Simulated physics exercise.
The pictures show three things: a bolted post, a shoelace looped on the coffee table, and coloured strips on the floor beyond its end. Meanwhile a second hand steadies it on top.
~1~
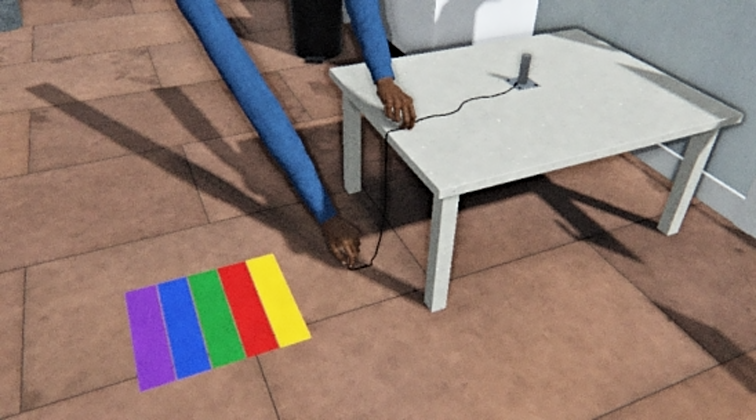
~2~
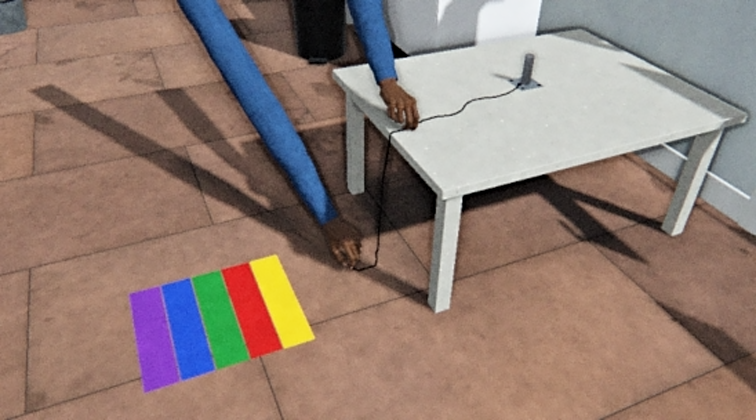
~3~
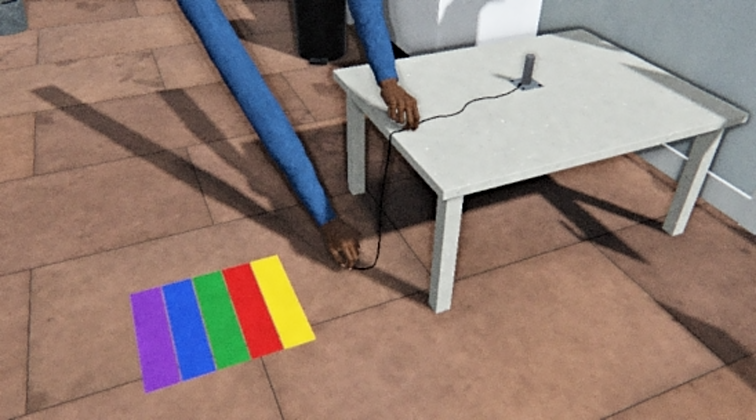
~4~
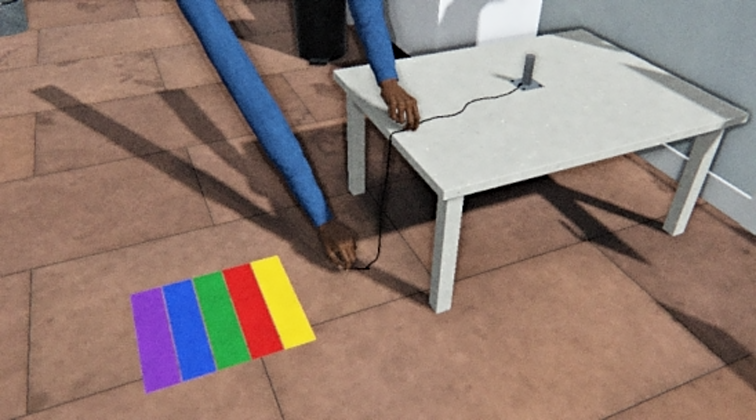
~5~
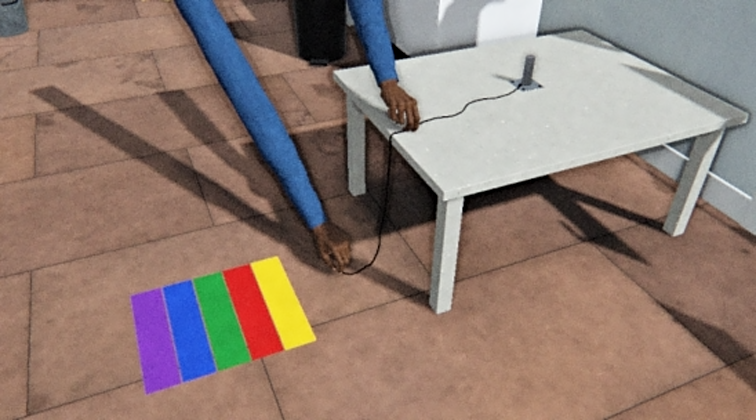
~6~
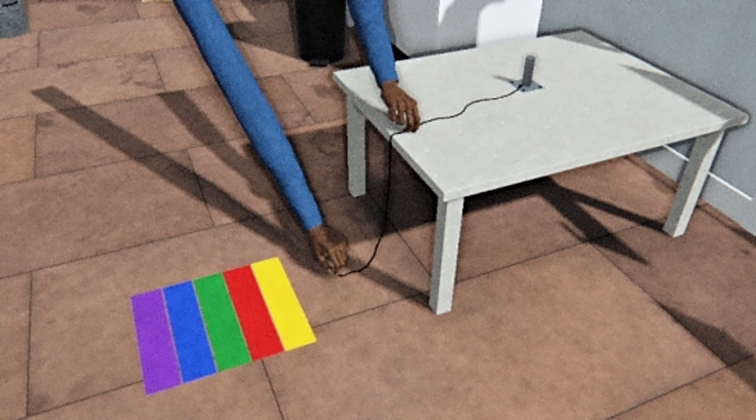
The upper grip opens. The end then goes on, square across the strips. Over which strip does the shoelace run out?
Over the red strip.
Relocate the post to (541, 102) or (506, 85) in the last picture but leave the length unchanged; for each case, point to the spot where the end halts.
Pixels per try: (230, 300); (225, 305).
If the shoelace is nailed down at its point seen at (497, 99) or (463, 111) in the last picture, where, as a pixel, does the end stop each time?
First try at (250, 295), second at (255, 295).
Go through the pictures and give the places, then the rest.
The first frame shows end (347, 263); yellow (289, 325); red (257, 335); green (224, 345); blue (190, 355); purple (154, 366).
The second frame shows end (348, 265); shoelace through (509, 93) (465, 106) (418, 123) (386, 159) (381, 210) (376, 255).
The third frame shows end (346, 266).
The fourth frame shows end (344, 267); shoelace through (509, 93) (466, 106) (419, 124) (389, 160) (381, 211) (378, 256).
The fifth frame shows end (337, 269).
The sixth frame shows end (333, 271); shoelace through (509, 95) (466, 108) (419, 125) (390, 161) (386, 212) (373, 258).
Soon after, end near (310, 278); short of the strips.
After that, end near (270, 289); over yellow.
At the stop, end near (246, 296); over red. Over red.
